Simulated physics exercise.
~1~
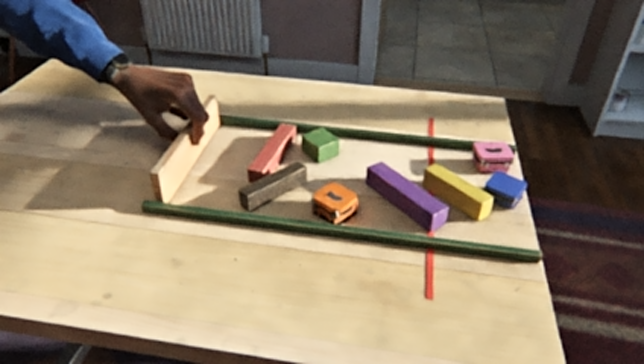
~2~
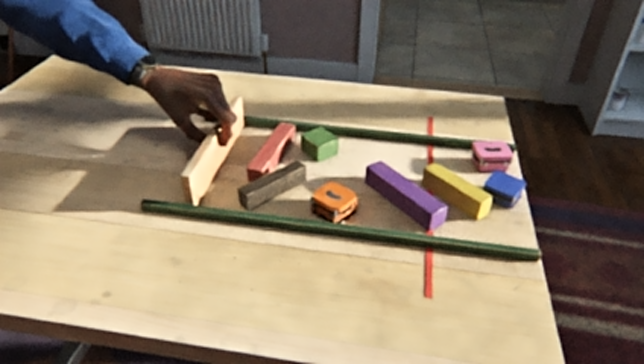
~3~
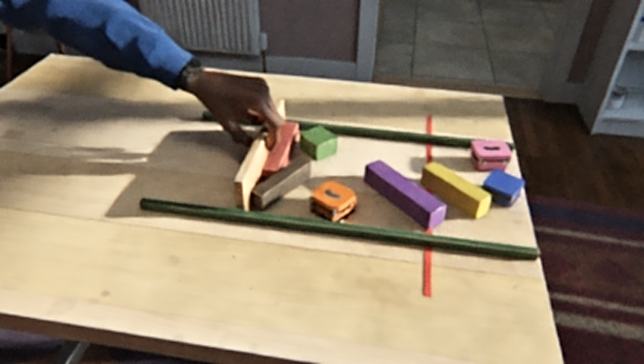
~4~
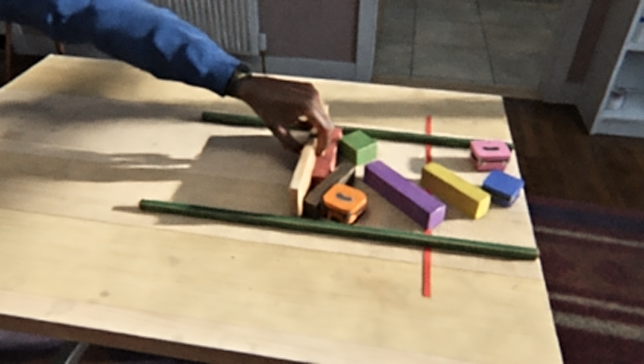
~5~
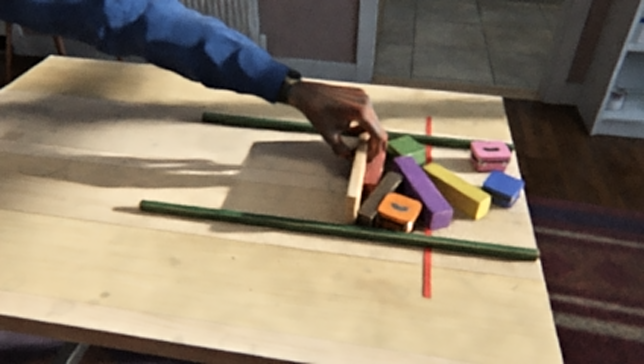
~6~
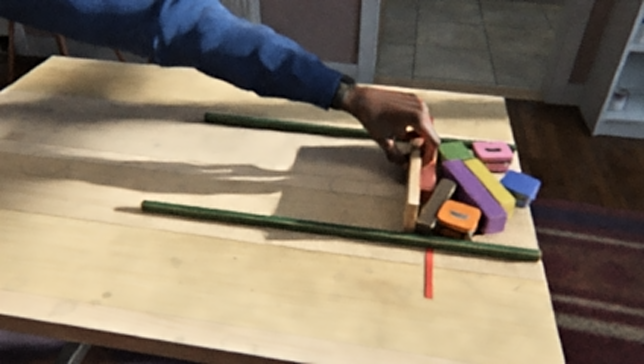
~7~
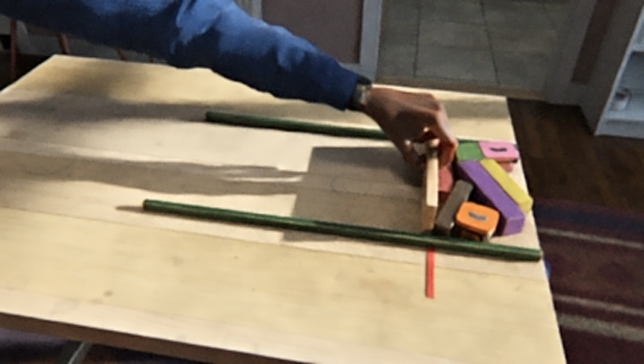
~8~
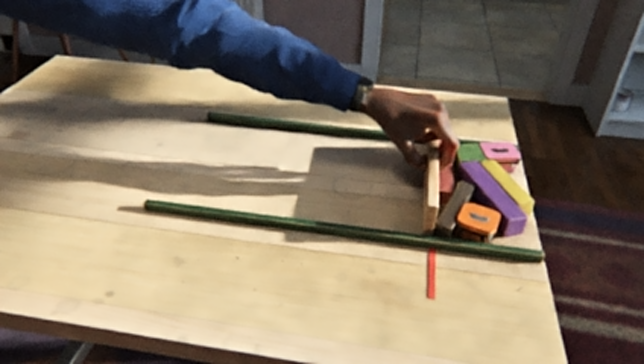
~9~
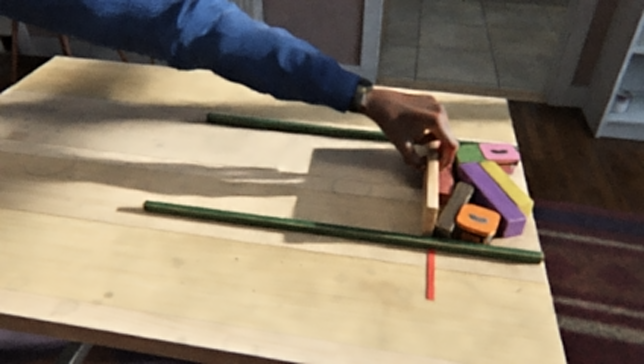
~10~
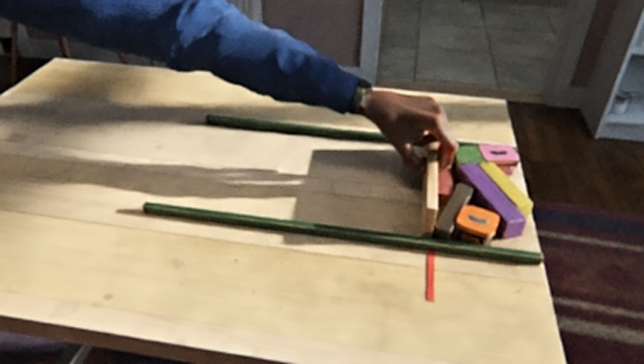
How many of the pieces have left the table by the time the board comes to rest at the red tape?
Only one or two leave the table. The blue piece is gone from the right end, while the other coloured pieces stay bunched in front of the board.
A pale wooden board, held upright by a hand in a blue sleeve, slides rightward between two dark green rails on a wooden table, seen from above one side in a slightly swaying view. Ahead of it lie red, dark, green, orange, purple, yellow, pink and blue pieces at various angles, with a red strip of tape crossing near the right end. The board gathers the red and dark pieces, then the green and orange, and presses them into the purple and yellow. The blue piece is pushed off the right edge. The board stops at the tape, the other pieces packed together on the table.
